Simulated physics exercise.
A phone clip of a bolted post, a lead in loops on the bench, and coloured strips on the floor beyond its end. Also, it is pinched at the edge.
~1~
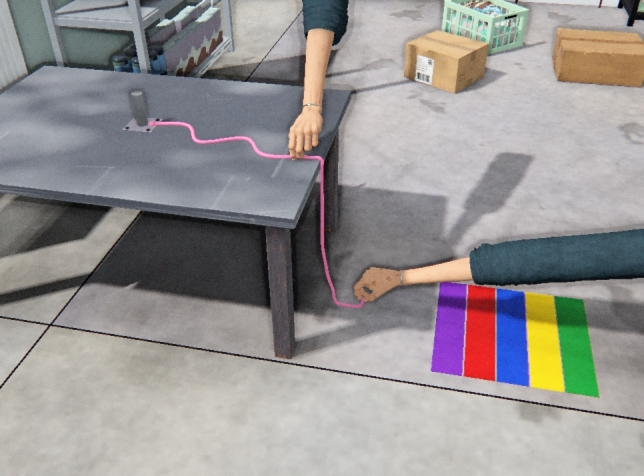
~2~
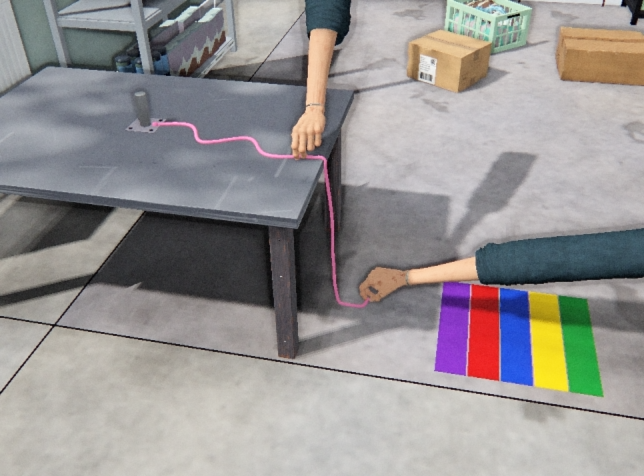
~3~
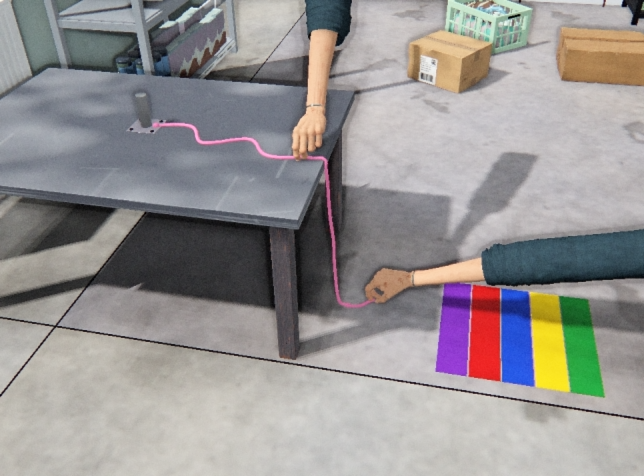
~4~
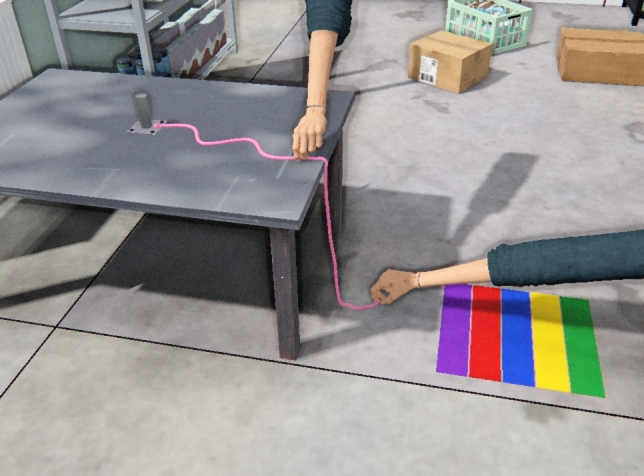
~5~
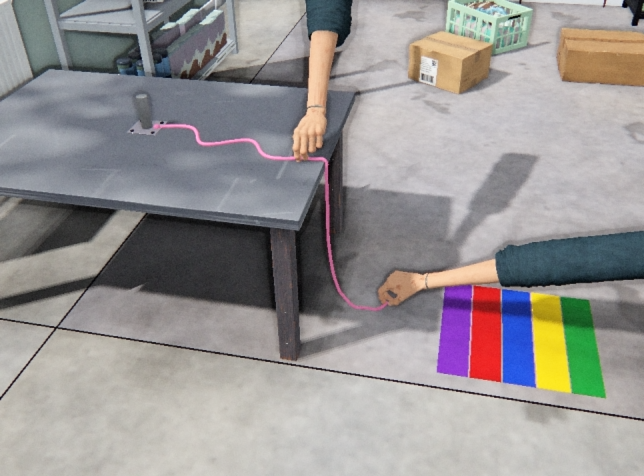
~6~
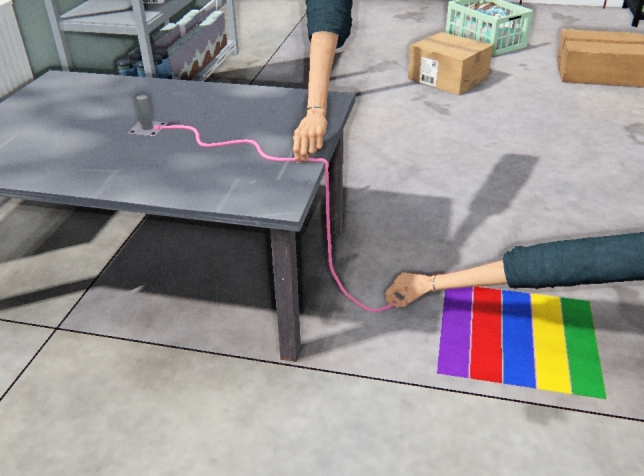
A hand slowly draws the pink cord's end rightward while another pinches it at the table edge.
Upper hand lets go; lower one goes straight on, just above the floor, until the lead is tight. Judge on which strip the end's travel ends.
Its travel ends on the blue strip.
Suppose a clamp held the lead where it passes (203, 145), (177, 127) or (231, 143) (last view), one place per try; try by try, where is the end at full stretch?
Readings in order - (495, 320), (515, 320), (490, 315).
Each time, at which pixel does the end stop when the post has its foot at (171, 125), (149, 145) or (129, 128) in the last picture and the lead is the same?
Near (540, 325); near (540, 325); near (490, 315).
Soon after, end near (464, 313); over purple.
After that, end near (497, 318); over red.
At the stop, end near (517, 321); over blue. It gets as far as the blue strip.
